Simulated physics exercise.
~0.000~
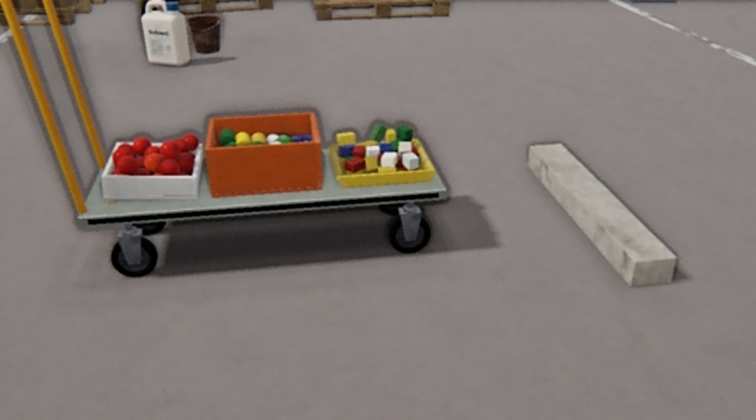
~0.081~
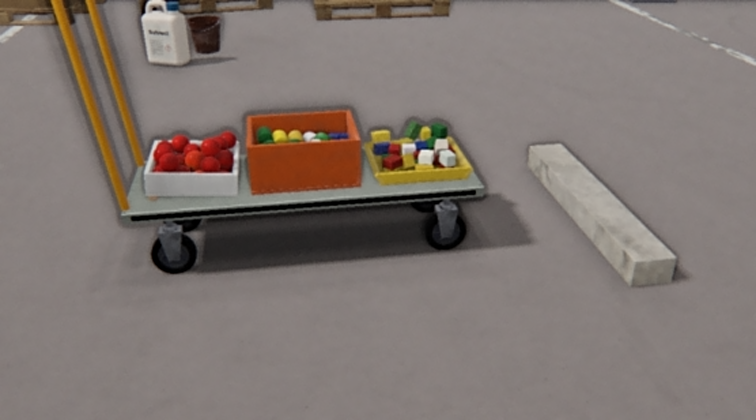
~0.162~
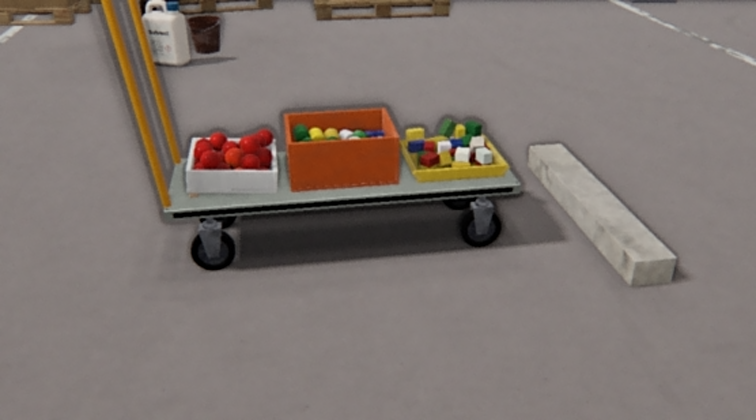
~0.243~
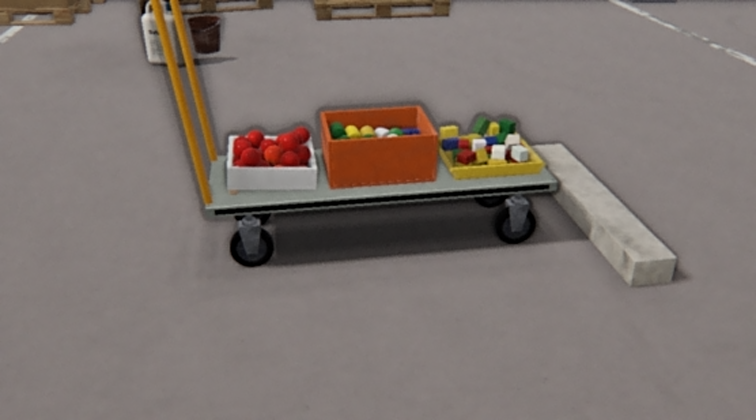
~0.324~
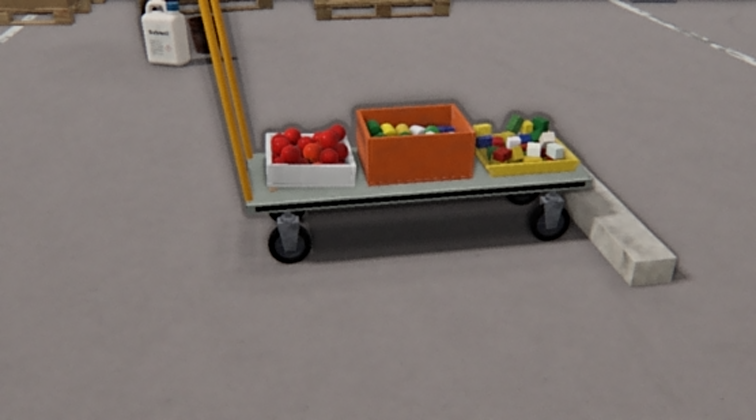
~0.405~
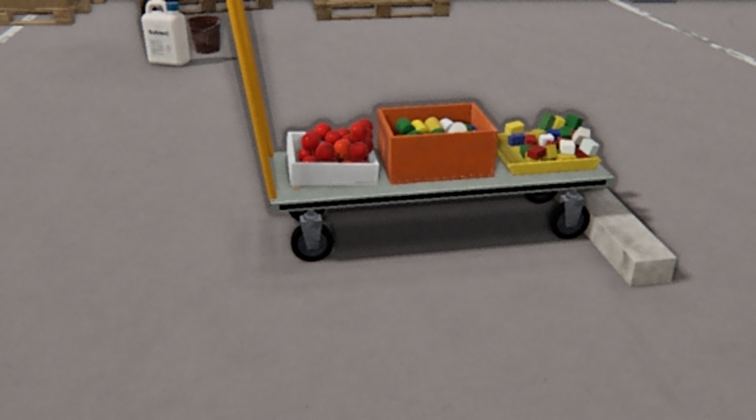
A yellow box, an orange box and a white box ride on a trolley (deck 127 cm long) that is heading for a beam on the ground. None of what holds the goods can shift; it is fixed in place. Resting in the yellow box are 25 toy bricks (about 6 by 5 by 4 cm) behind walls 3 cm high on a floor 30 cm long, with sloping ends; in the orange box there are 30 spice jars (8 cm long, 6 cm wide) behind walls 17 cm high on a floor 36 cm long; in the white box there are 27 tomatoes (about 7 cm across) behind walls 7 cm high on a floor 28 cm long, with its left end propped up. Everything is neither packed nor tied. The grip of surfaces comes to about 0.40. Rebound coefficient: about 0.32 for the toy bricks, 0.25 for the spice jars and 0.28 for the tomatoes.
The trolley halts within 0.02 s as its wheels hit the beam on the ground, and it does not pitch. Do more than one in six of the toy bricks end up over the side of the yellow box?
A sixth is surpassed.
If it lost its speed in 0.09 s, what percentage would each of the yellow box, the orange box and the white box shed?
Yellow box 30 %, orange box 0 %, white box 20 %.
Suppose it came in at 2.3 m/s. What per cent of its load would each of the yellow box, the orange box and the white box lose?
Then the yellow box sheds 60 per cent of its load, the orange box 10 per cent, and the white box 20 per cent.
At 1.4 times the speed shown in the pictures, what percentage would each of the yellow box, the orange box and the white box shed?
Yellow box 50, orange box 0, white box 30 per cent.
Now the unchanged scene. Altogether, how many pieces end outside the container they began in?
Around 16.
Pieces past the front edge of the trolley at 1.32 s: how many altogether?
Count: Approx. 5.
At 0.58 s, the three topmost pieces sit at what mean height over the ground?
48 cm.
After 0.46 s, the yellow box is down by 3 of 25, the orange box has all 30 and the white box is down by 1 of 27.
After 0.58 s, the yellow box is down by 7 of 25, the orange box has all 30 and the white box is down by 3 of 27.
After 0.81 s, the yellow box is down by 8 of 25, the orange box has all 30 and the white box is down by 5 of 27.
Outcome (at 1.32 s), the yellow box is down by 8 of 25, the orange box has all 30 and the white box is down by 7 of 27. Asked share, 8 of 25, 32 per cent.
